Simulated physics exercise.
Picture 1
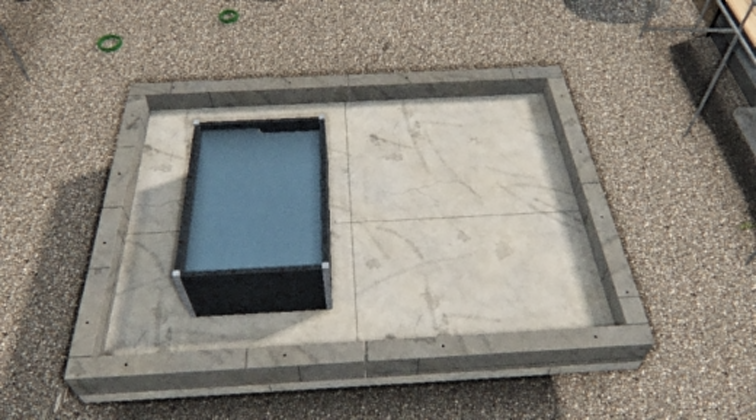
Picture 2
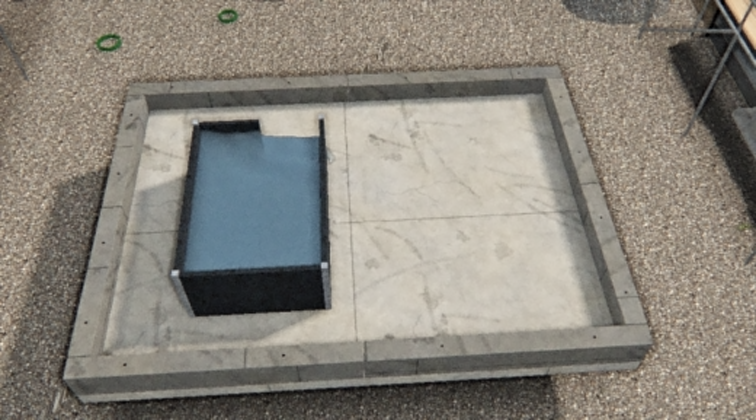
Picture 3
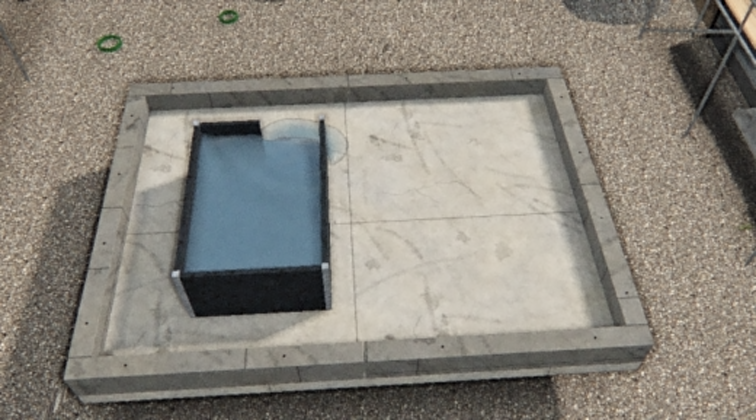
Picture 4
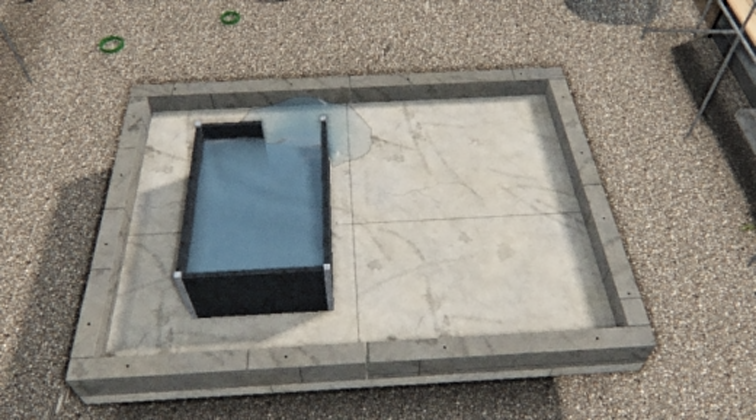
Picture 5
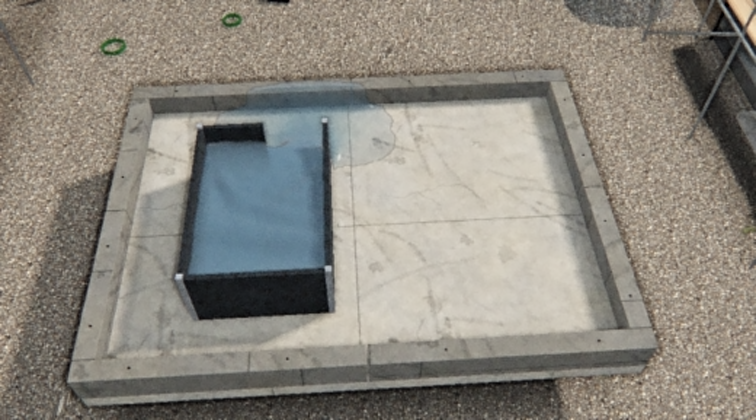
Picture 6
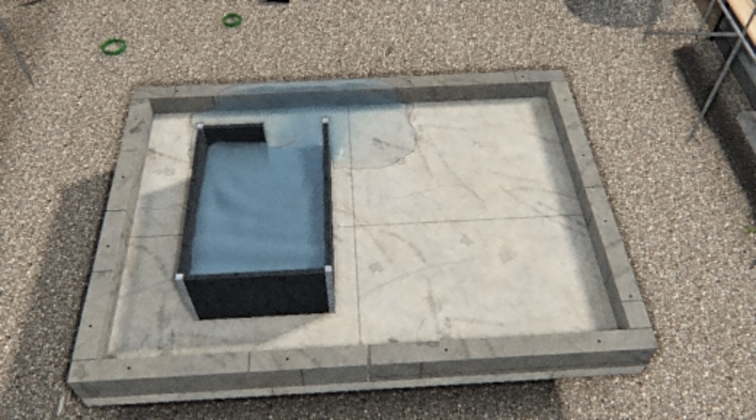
A dark tank on a walled concrete pad opens at its far side and water spreads out.
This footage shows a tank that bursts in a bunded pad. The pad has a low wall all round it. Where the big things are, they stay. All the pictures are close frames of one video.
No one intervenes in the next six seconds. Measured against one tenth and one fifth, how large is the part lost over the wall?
The part lost over the wall is smaller than one tenth.
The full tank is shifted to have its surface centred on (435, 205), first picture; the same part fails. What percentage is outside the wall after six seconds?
Result: Around 6 %.
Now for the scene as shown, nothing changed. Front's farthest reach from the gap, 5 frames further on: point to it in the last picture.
About (541, 100).
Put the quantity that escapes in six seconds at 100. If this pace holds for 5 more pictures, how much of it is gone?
Close to 30 per cent.
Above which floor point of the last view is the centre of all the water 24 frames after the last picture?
The water's centre sits above (327, 207).
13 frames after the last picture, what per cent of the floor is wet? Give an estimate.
Share estimate: About 55 per cent.
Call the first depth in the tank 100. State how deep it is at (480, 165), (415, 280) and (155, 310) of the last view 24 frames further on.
I'd put them at close to 4 per cent, then 0 per cent, then 10 per cent.
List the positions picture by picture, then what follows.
The first frame shows still water in the water tank at (257, 194).
In the second frame, the front is at a hidden place, out from the gap on the water tank's far side.
In the third frame, water pours out on the water tank's far side and has run to a hidden place.
In the fourth frame, water pours out on the water tank's far side and has run to (340, 107).
In the fifth frame, the front is at (376, 107), out from the gap on the water tank's far side.
In the sixth frame, water pours out on the water tank's far side and has run to (406, 106).
A moment on, water covers 20 % of the floor; the low wall has let 1 % over.
Next, water covers 25 % of the floor; the low wall has let 2 % over.
Then, water covers 45 % of the floor; the low wall has let 5 % over.
Later, water covers 65 % of the floor; the low wall has let 6 % over.
In the end, water covers 80 % of the floor; the low wall has let 6 % over.
